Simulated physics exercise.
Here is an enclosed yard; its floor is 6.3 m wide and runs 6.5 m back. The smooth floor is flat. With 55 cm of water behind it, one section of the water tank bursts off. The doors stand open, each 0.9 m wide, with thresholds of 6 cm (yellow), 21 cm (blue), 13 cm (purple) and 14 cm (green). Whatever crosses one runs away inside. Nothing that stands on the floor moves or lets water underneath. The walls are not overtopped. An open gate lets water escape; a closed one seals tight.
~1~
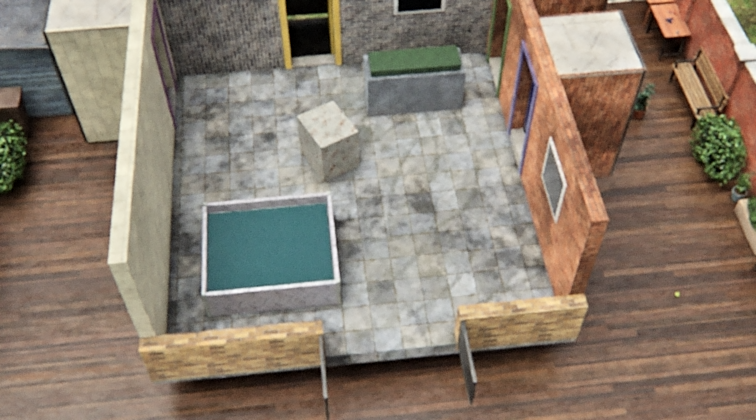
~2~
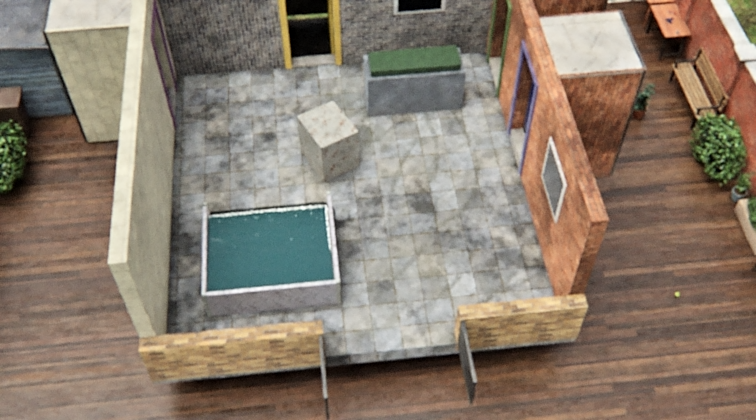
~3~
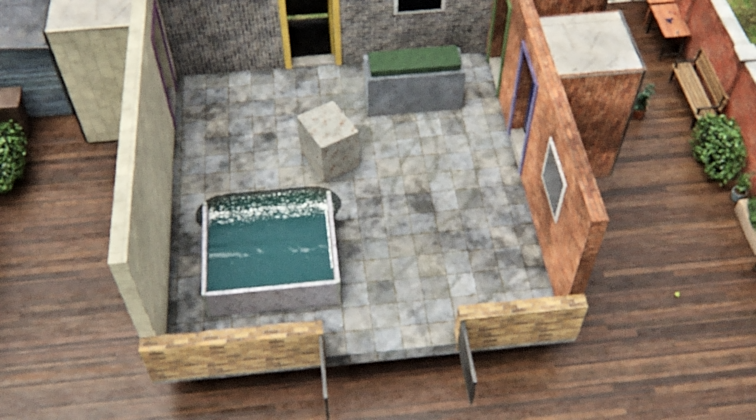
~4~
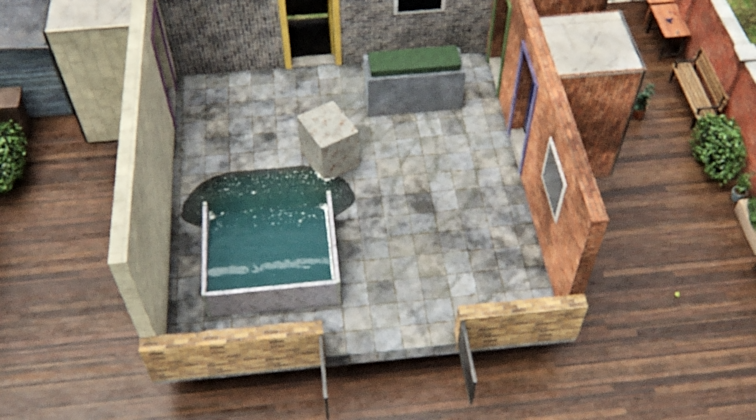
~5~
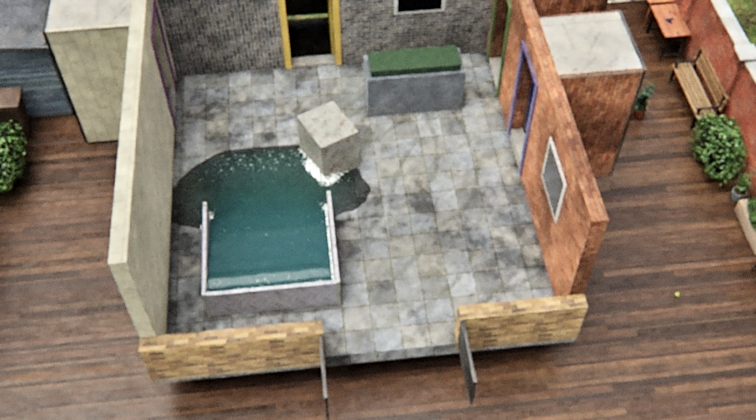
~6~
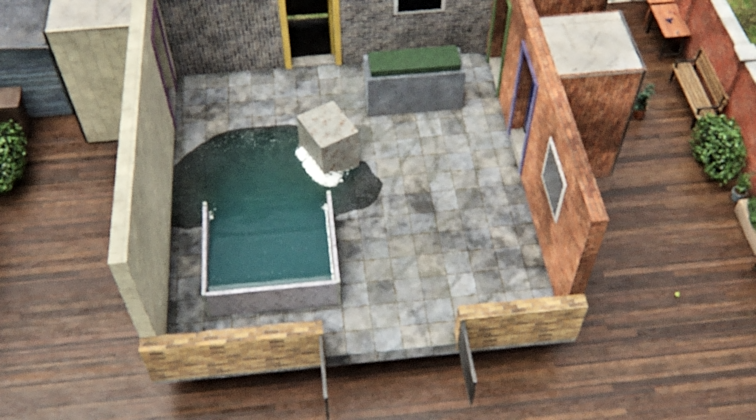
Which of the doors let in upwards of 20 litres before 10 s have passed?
The water let in: At the yellow door it goes over the limit; at the blue door it keeps below the limit; at the purple door it exceeds the limit; at the green door it keeps below the limit.
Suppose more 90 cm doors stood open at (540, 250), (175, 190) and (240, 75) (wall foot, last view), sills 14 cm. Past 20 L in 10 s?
In turn: Under, not over, above.
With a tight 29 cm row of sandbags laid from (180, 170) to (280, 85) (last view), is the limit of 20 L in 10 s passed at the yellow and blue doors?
Then: Yellow over, blue not over.
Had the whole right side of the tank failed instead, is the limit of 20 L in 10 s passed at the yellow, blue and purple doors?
Then: Yellow under, blue not over, purple under.
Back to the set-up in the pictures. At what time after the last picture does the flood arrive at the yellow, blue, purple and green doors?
Arrival: Yellow 0.8 s, blue 2.0 s, purple 0.6 s, green 3.0 s.
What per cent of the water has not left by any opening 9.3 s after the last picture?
Some 90 per cent remains.
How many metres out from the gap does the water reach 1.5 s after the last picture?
About 4.2 m.
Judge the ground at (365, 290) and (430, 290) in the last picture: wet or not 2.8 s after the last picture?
In turn: Dry, dry.
Then, 0.7 s after the last picture water covers 30 % of the floor and is deepest (29 cm) near (312, 179); yellow door not reached, blue door not reached, purple door 4 cm at the sill, 0 L in, green door not reached.
Then, 1.5 s after the last picture water covers 40 % of the floor and is deepest (42 cm) near (186, 87); yellow door 14 cm at the sill, 10 L in, blue door not reached, purple door 11 cm at the sill, 0 L in, green door not reached.
Then, 2.8 s after the last picture water covers 50 % of the floor and is deepest (26 cm) near (176, 113); yellow door 13 cm at the sill, 46 L in, blue door 6 cm at the sill, 0 L in, purple door 25 cm at the sill, 64 L in, green door not reached.
Then, 5.3 s after the last picture water covers 65 % of the floor and is deepest (17 cm) near (461, 65); yellow door 7 cm at the sill, 68 L in, blue door 3 cm at the sill, 0 L in, purple door 9 cm at the sill, 98 L in, green door 14 cm at the sill, 3 L in.
Then, 9.3 s after the last picture water covers 90 % of the floor and is deepest (12 cm) near (469, 319); yellow door 6 cm at the sill, 76 L in, blue door 3 cm at the sill, 0 L in, purple door 4 cm at the sill, 99 L in, green door 8 cm at the sill, 5 L in.
